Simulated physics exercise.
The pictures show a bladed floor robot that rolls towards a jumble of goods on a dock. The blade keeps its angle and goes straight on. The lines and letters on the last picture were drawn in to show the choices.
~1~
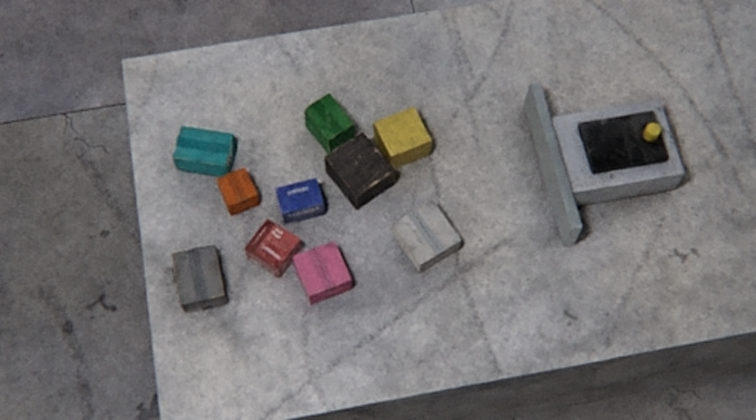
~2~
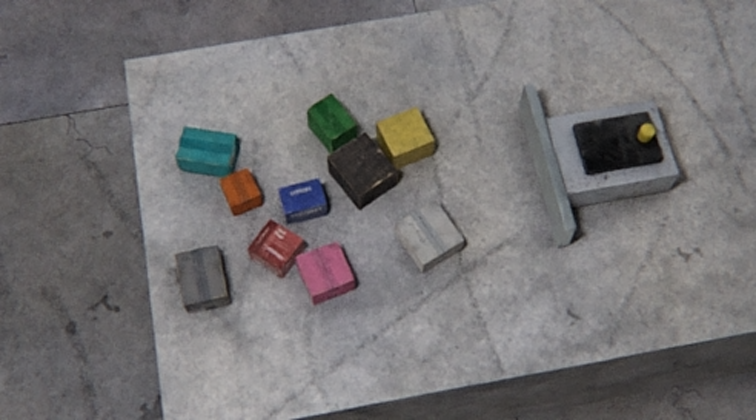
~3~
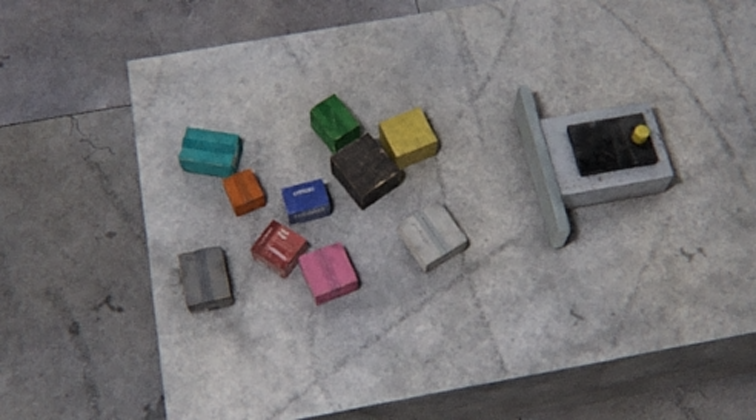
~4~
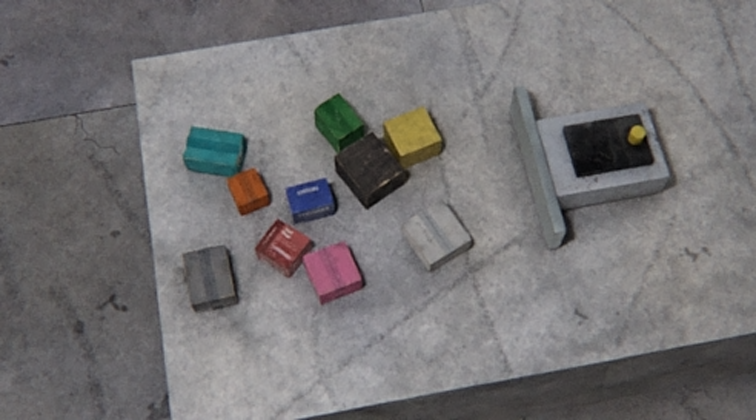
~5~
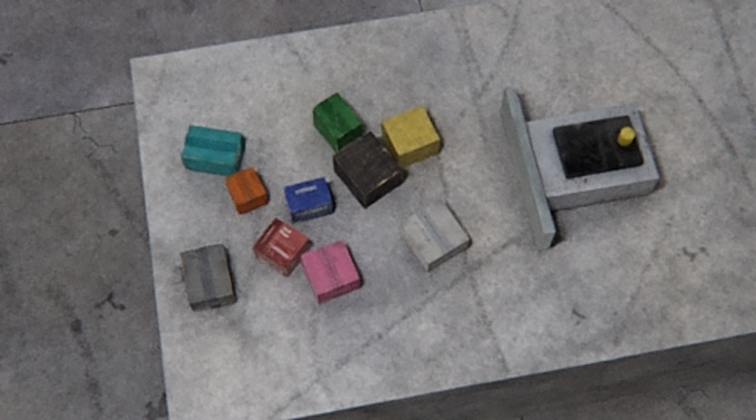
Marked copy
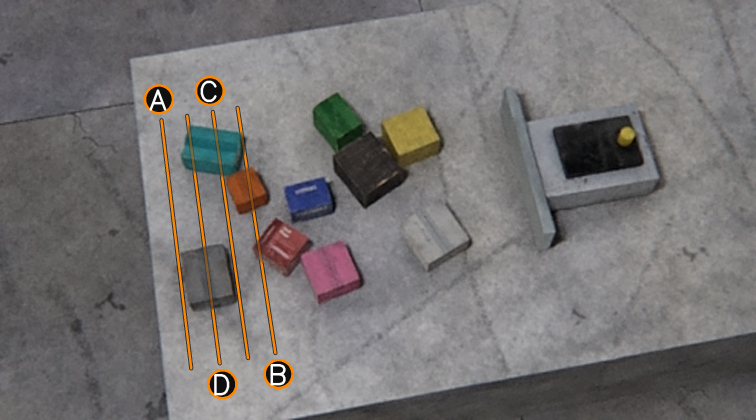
To begin with, a grey bladed robot with a black top and a yellow knob sits to the right of a loose cluster of colourful boxes on a pale slab. It then creeps slightly left, blade first, while the boxes keep their arrangement and a gap remains between them.
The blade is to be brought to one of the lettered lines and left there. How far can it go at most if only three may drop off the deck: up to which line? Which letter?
C.
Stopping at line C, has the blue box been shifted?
Yes.
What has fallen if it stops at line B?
The grey box.
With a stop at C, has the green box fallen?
No.
On the copy, A at (176, 238); B at (256, 224); C at (230, 229); D at (203, 233).
On C. First, robot (486, 165); green box (333, 123); white box (401, 238).
Then, robot (379, 183); grey box (189, 287); red box (220, 257).
Finally, robot (294, 198); grey box over the edge; red box over the edge; two fallen.
By contrast, A drops six; B is within the limit but short; D drops five.
